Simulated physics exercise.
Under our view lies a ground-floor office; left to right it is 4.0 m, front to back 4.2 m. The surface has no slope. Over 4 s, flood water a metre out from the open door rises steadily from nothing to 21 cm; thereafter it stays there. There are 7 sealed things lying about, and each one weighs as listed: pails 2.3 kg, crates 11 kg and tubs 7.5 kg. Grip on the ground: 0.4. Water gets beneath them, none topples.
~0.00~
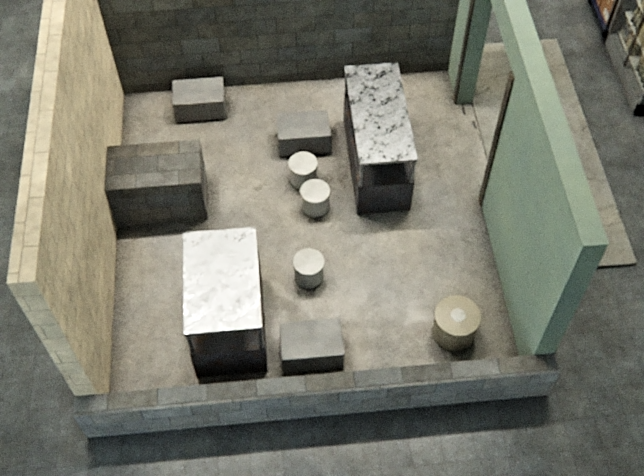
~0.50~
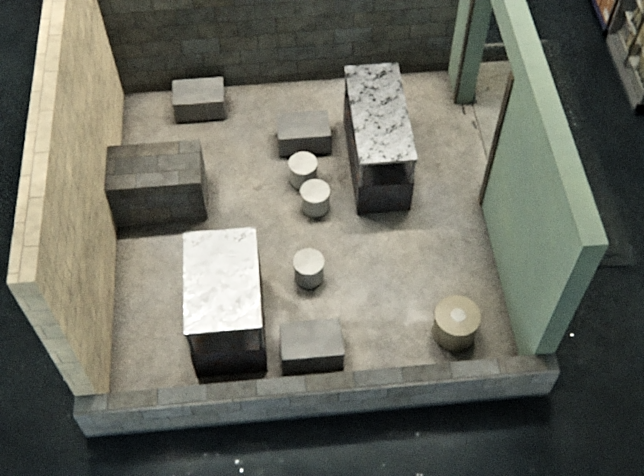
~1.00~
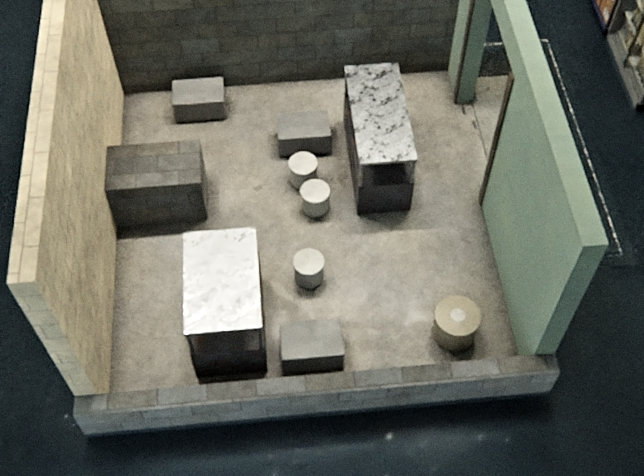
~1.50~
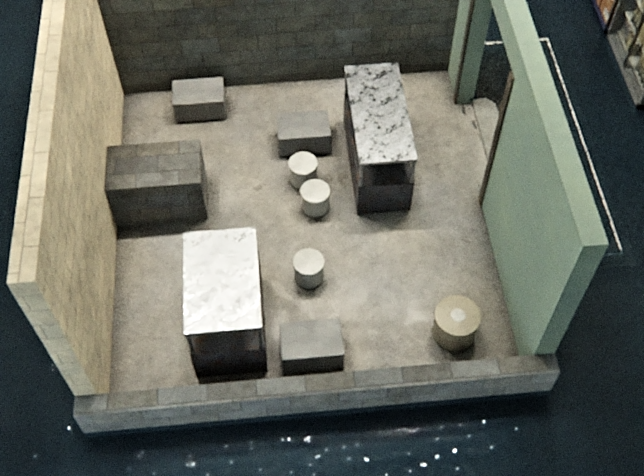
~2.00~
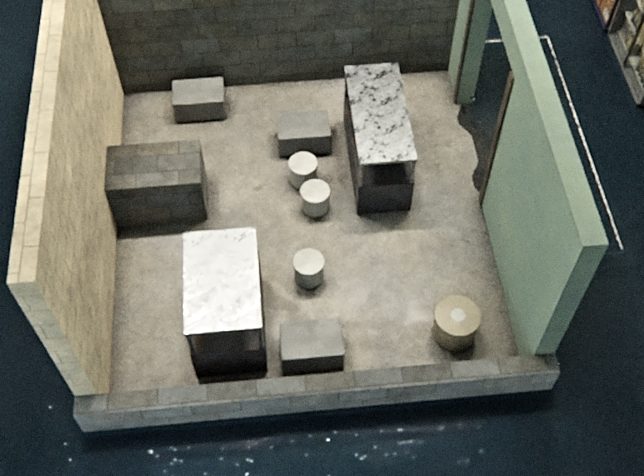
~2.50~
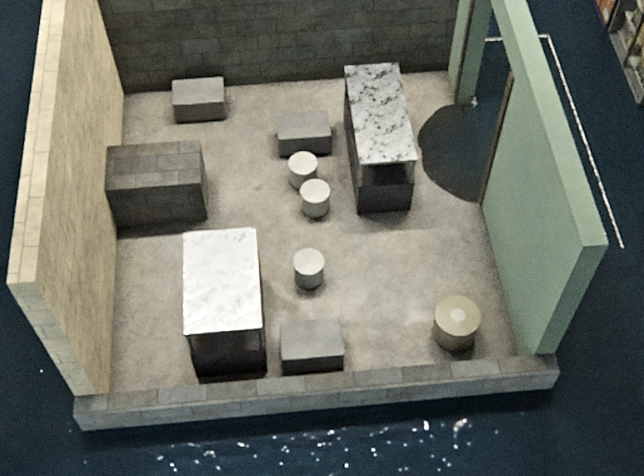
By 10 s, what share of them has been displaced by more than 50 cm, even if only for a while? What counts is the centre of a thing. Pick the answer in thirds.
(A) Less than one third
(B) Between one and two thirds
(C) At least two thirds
(B) Between one and two thirds.
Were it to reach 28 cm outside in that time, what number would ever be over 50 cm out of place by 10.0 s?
That would make 4 of them.
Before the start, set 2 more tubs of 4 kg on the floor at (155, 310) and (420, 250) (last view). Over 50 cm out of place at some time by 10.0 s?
One by one: Below; above.
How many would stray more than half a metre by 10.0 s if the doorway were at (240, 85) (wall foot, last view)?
In that case the number is 6.
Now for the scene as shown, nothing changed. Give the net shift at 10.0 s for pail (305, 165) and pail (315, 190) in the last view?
In that order: 20 cm, 20 cm.
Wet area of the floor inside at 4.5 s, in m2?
At that time the wet patch spans about 4.0 m2.
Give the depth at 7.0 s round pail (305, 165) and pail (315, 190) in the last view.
I'd put it at 0 cm and 0 cm respectively.
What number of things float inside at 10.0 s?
7 of them.
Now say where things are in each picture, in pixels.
A pail at (315, 191) rests on the ground; a crate at (311, 339) rests on the ground; 0.0 m2 under water; 0 of 7 have shifted, in the first picture.
A pail at (315, 191) rests on the ground; a crate at (311, 339), on the bottom; water covers 0.0 m2; 0 of 7 have shifted, in the second picture.
A pail at (315, 191), on the bottom; a crate at (311, 339), on the bottom; water covers 0.0 m2; 0 of 7 have shifted, in the third picture.
A pail at (315, 191) rests on the ground; a crate at (311, 339), on the bottom; 0.0 m2 under water; 0 of 7 have shifted, in the fourth picture.
A pail at (315, 191), on the bottom; a crate at (311, 339) rests on the ground; 0.0 m2 under water; 0 of 7 have shifted, in the fifth picture.
A pail at (315, 191), on the bottom; a crate at (311, 339), on the bottom; 0.6 m2 under water; 0 of 7 have shifted, in the sixth picture.
After 3.5 s 0 of 7 are over 50 cm from their spots; 0 afloat.
After 4.5 s 0 of 7 are over 50 cm from their spots; 0 afloat.
After 7.0 s 1 of 7 are over 50 cm from their spots; 1 afloat.
After 10.0 s 4 of 7 are over 50 cm from their spots, and 4 have been at some point; 7 afloat.
